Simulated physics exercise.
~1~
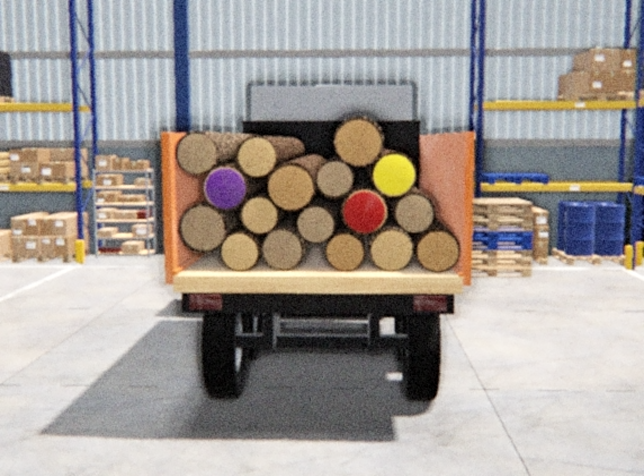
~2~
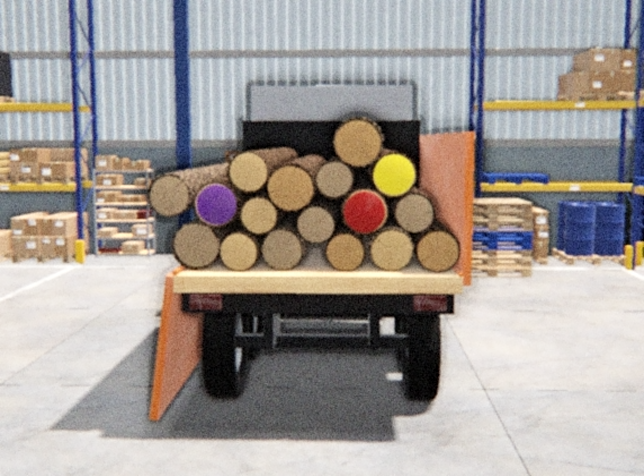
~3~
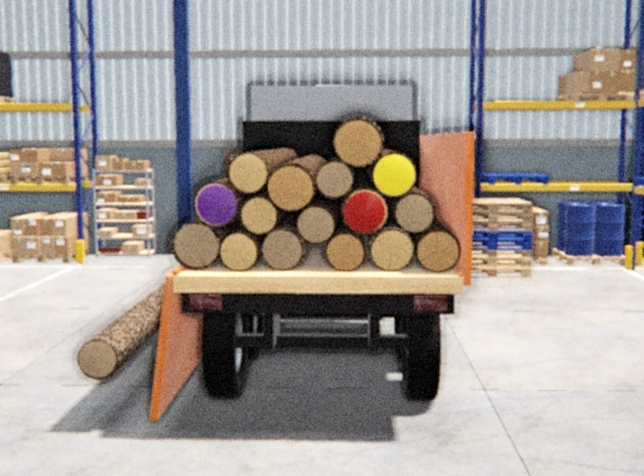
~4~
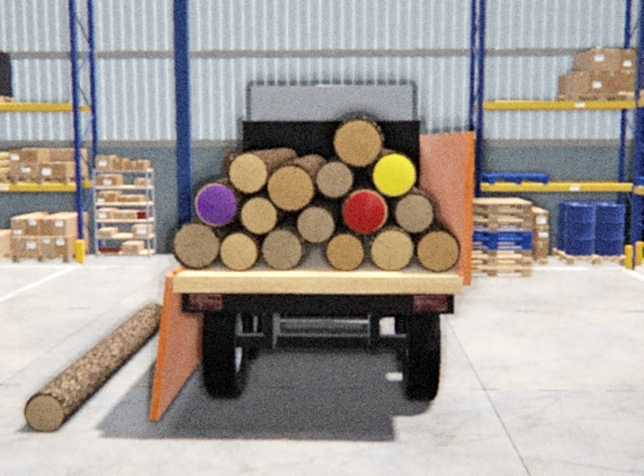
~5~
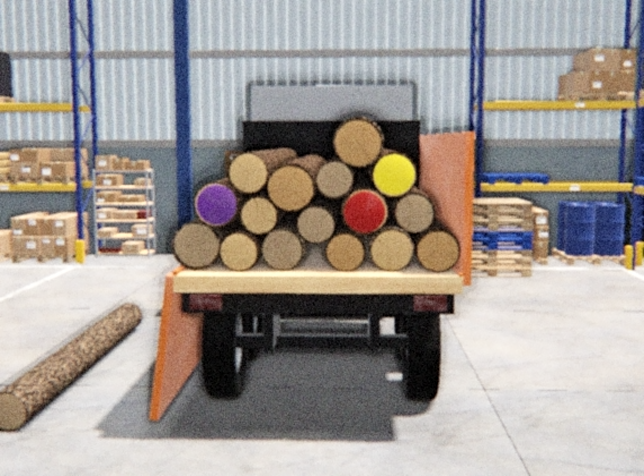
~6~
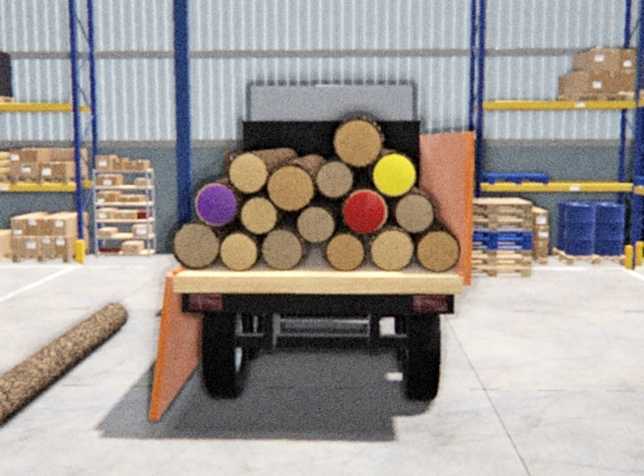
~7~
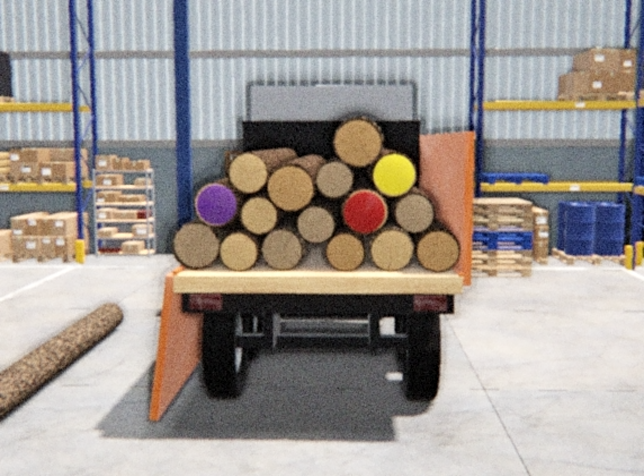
In a warehouse, a lorry's left side board drops and one log rolls off onto the floor.
